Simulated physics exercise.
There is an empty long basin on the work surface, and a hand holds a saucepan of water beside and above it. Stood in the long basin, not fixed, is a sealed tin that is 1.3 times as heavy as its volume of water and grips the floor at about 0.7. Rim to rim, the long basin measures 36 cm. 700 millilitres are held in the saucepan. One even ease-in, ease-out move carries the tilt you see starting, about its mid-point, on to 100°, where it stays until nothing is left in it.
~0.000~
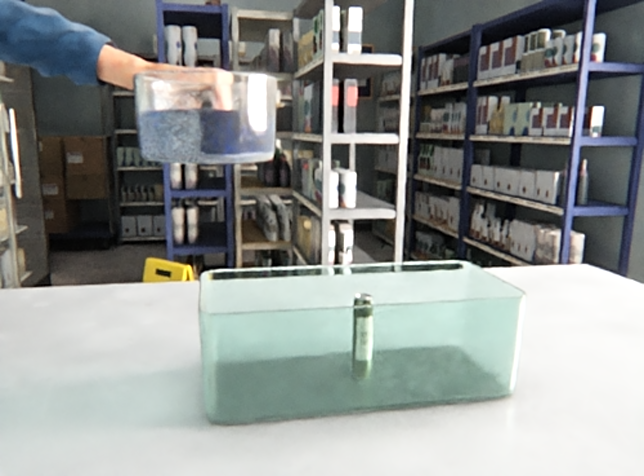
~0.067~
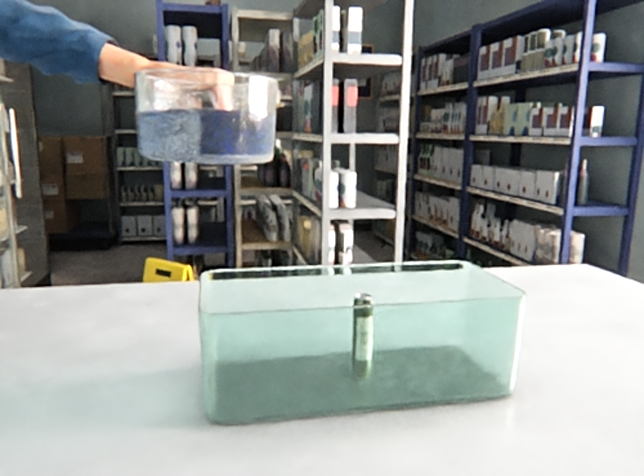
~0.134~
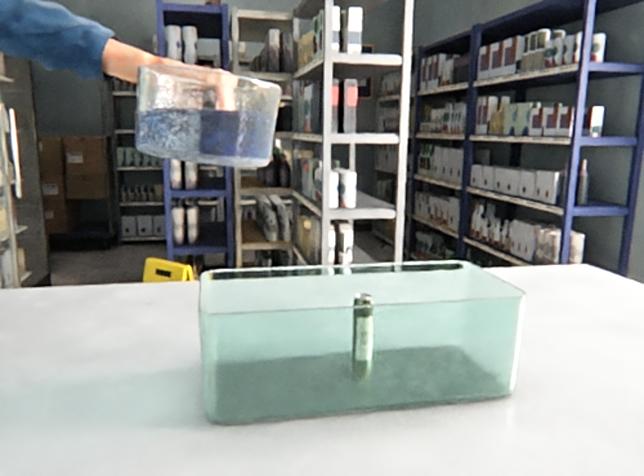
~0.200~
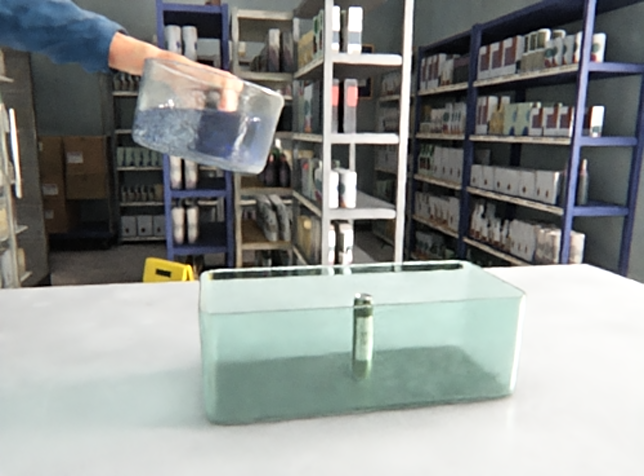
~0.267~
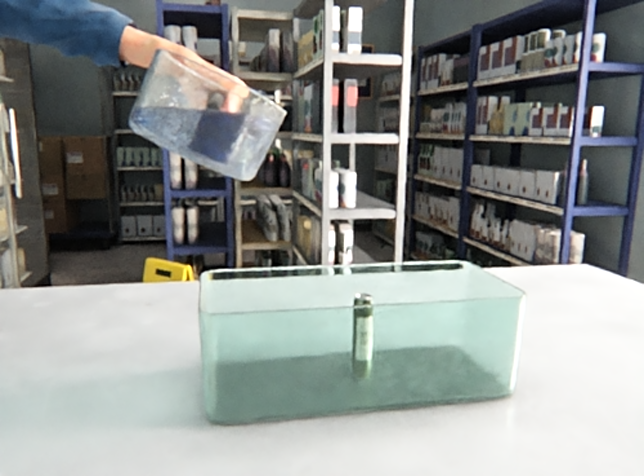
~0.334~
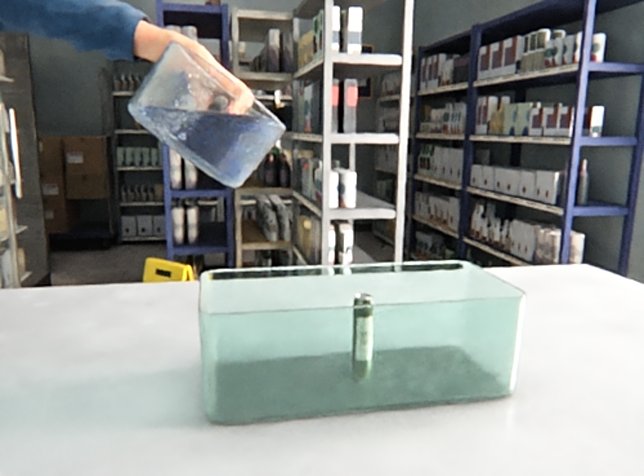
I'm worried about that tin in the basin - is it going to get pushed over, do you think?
Yes, I expect it to go down.
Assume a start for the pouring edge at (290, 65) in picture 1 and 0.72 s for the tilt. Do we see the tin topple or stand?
Then the tin comes down.
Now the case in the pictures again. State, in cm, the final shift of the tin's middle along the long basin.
Shift of tin centre: Approx. 7.5 cm.
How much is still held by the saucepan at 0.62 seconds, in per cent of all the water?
Close to 42 in a hundred.
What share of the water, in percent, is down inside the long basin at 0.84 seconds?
That comes to about 74 percent.
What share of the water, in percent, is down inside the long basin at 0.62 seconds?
Near 14 in a hundred.
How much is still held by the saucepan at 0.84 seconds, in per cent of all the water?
Remaining share: Approx. 12 %.
Then, 0.62 s in, the tilt is 89° and 41 per cent is still to pour; the tin stands where it began.
Then, 0.84 s in, the tilt is 100° and 12 per cent is still to pour; the tin leans 4°.
Then, 1.06 s in, the tilt is 100° and 2 per cent is still to pour; the tin leans 23°.
Then, 1.30 s in, the tilt is 100° and 0 per cent is still to pour; the tin lies on its side.
Finally, the tin lies on its side.
